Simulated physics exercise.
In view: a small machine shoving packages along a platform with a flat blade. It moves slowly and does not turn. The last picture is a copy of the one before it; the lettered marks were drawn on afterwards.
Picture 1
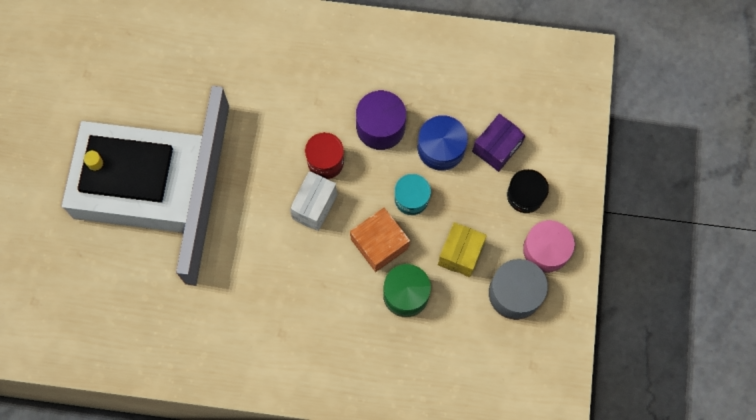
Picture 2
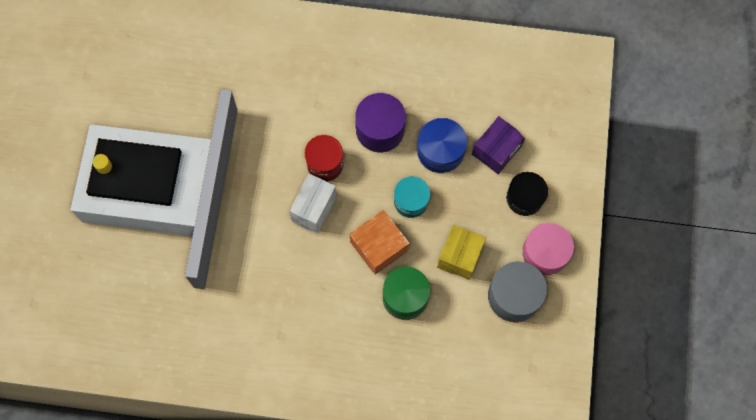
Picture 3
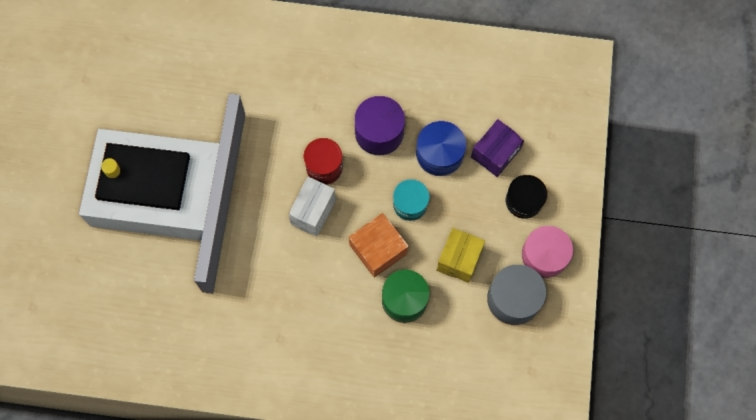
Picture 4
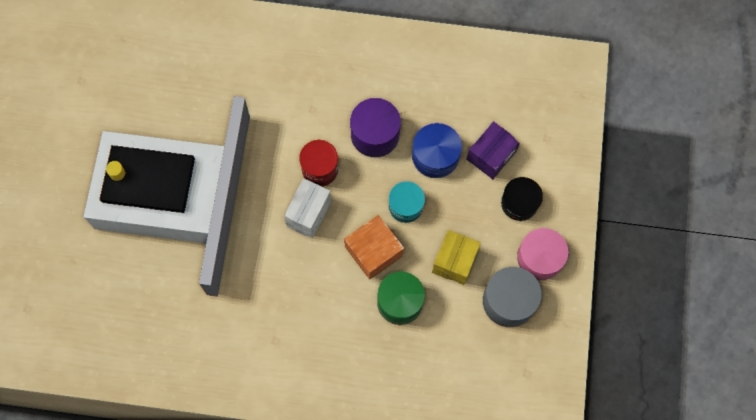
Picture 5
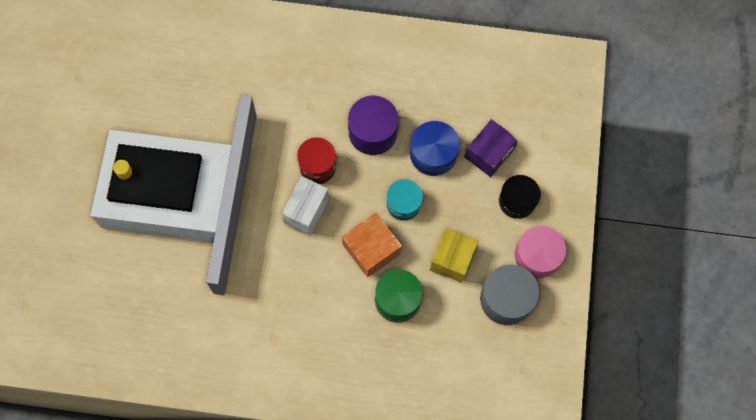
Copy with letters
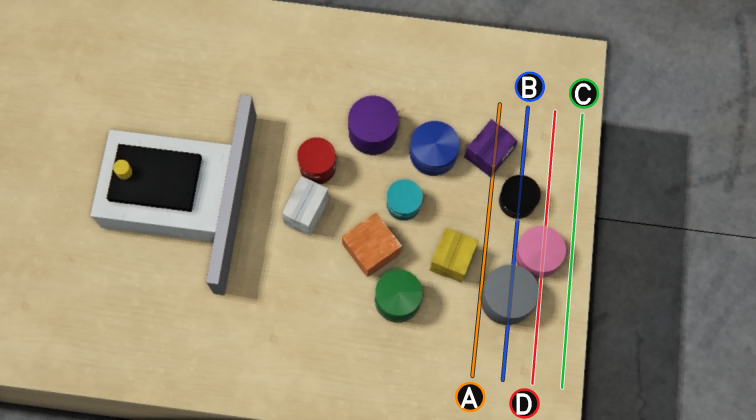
A pale wooden platform with grey floor along its right side is seen from above, slightly tilted in view. A small white machine with a black top, a yellow knob and a flat grey blade sits at left, facing a loose cluster of red, purple, blue, turquoise, black, pink, grey and green canisters among white, orange, yellow and purple boxes. The machine creeps right without turning, its blade nearing the untouched cluster, while the camera drifts very slightly.
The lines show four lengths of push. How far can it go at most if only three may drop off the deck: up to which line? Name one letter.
Line B.
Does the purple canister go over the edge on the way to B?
By then, no.
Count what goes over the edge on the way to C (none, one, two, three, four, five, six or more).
Six or more.
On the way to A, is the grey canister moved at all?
By then, yes.
On the marked copy, A at (487, 234); B at (516, 238); C at (573, 245); D at (544, 242).
With B. Early on, robot (264, 191); purple canister (377, 126); orange crate (381, 251).
Further on, robot (368, 204); black pail (537, 207); purple parcel (539, 149).
At the end, robot (448, 214); pink canister over the edge; black pail over the edge; two fallen.
As for the rest, A is within the limit but short; C drops eleven; D drops seven.
